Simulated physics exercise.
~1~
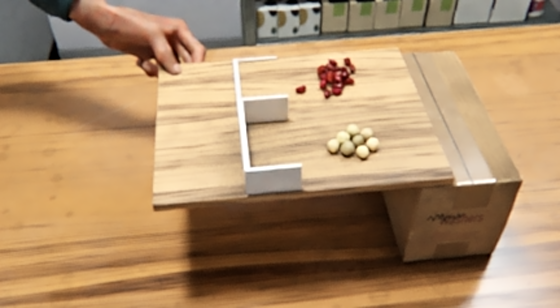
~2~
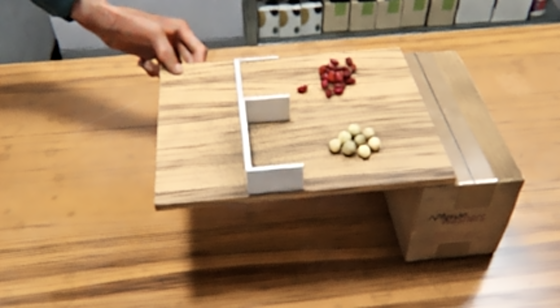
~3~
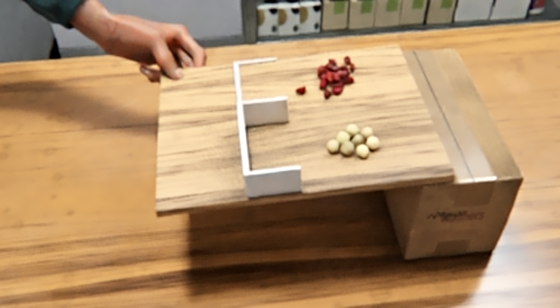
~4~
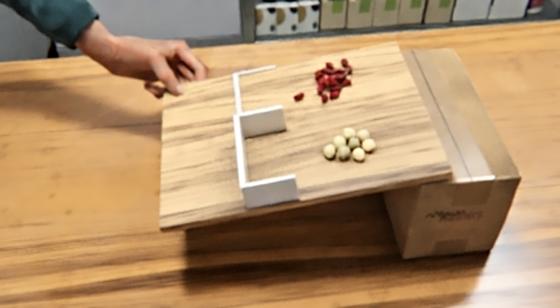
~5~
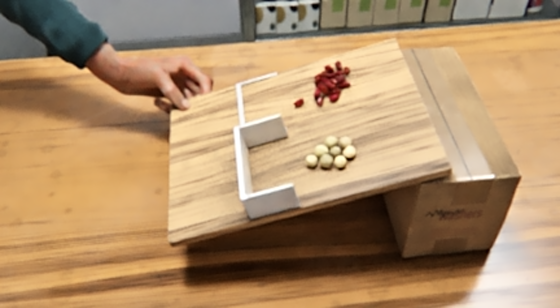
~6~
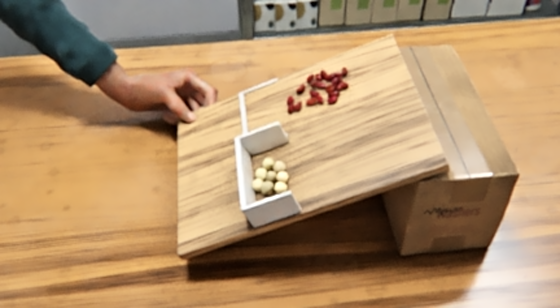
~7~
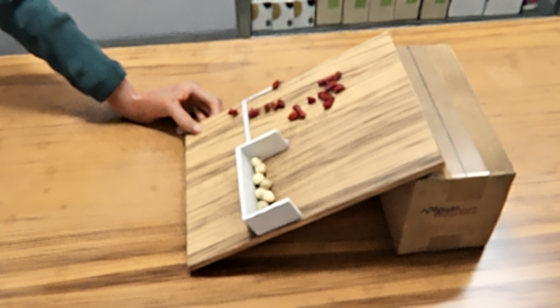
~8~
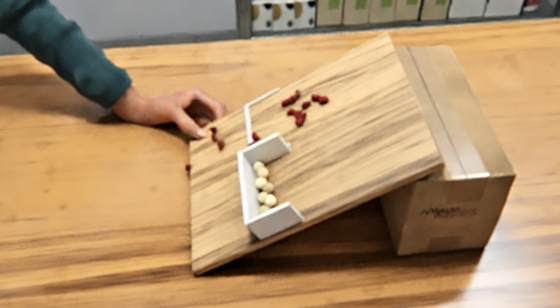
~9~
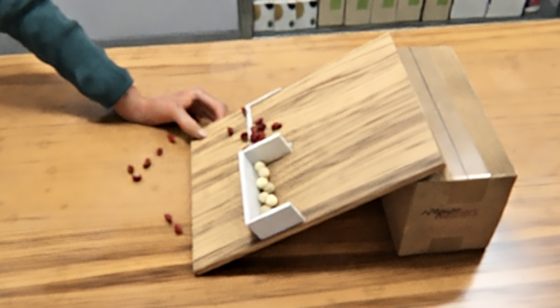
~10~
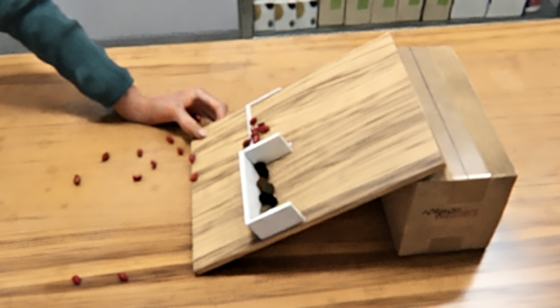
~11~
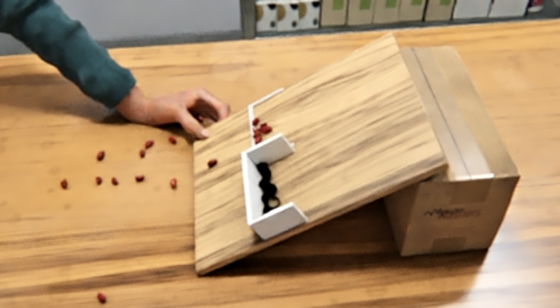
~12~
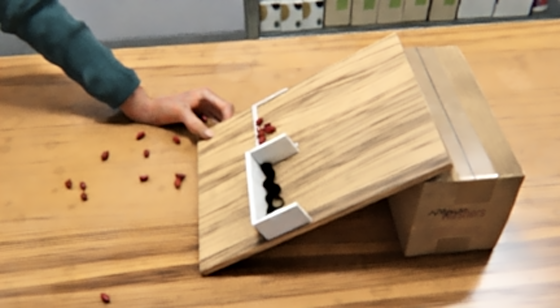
A hand lowered one end of a wooden board propped on a cardboard box, and the pale round balls rolled into the nearer white barrier and stayed there, turning dark, while most of the red bits slid past theirs and scattered across the counter.
